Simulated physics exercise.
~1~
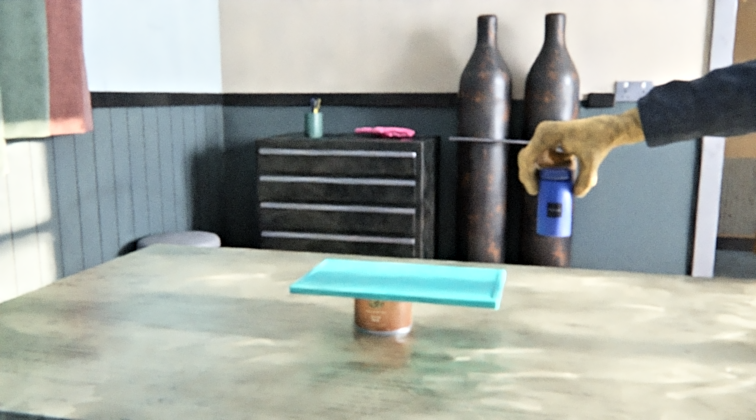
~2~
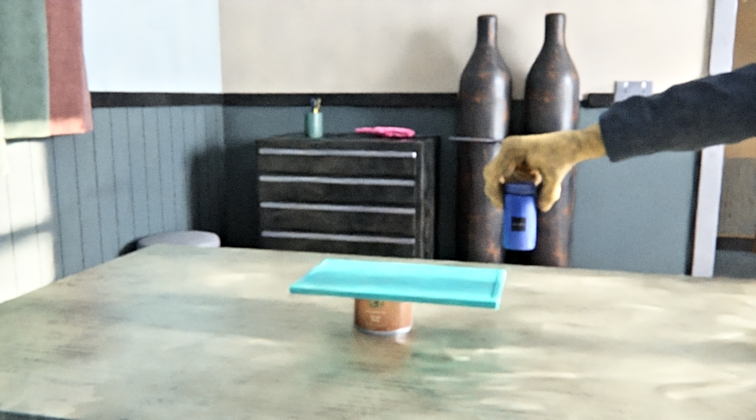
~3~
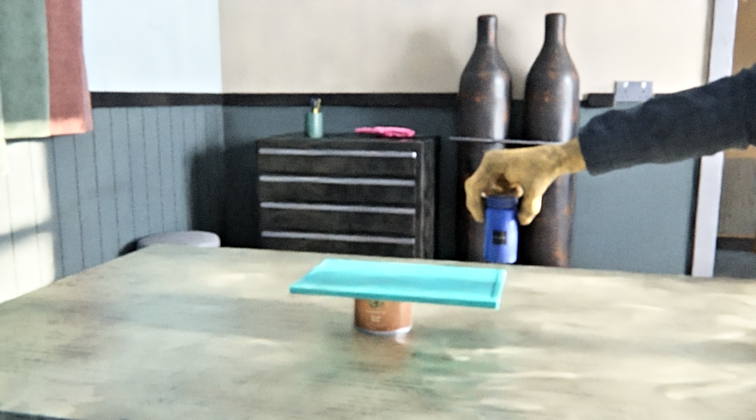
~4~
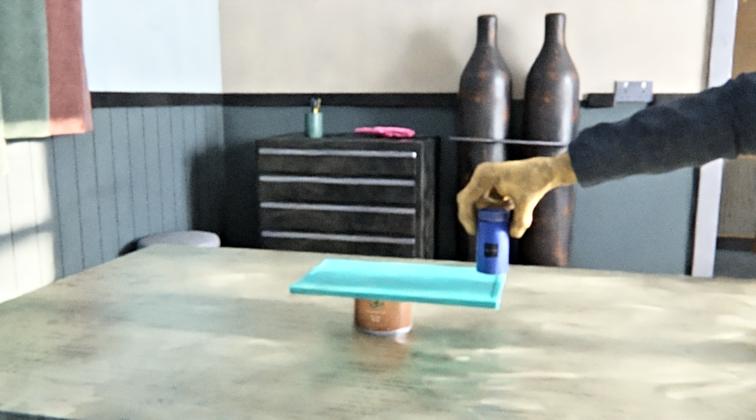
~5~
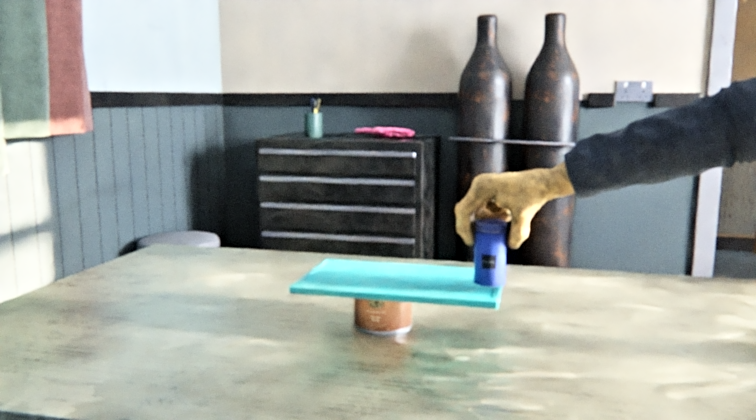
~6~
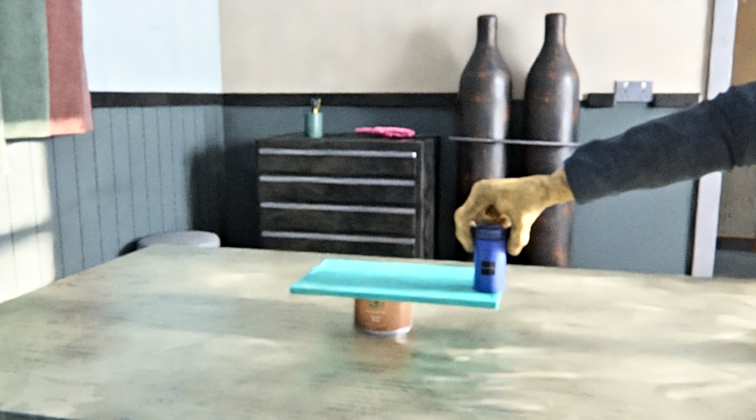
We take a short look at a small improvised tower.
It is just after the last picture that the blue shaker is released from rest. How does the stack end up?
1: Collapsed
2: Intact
The answer is 1.
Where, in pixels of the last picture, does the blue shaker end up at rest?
Around (541, 330).
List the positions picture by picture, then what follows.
In the first picture, coming down; blue shaker (555, 201); turquoise lid (402, 281).
In the second picture, coming down; blue shaker (520, 215); turquoise lid (402, 281).
In the third picture, coming down; blue shaker (501, 229); turquoise lid (402, 281).
In the fourth picture, coming down; blue shaker (492, 241); turquoise lid (402, 281).
In the fifth picture, coming down; blue shaker (490, 252); turquoise lid (402, 281).
In the sixth picture, set down, still held; blue shaker (490, 258); turquoise lid (402, 281).
Then, 0.40 s later than the last frame, blue shaker now fallen; turquoise lid tilted by 28°.
Then, 0.50 s later than the last frame, turquoise lid tilted by 16°.
When it is over, fallen, blue shaker; the other 2 as before. End places, in pixels of the last picture, blue shaker near (541, 330). The stack loses its balance.
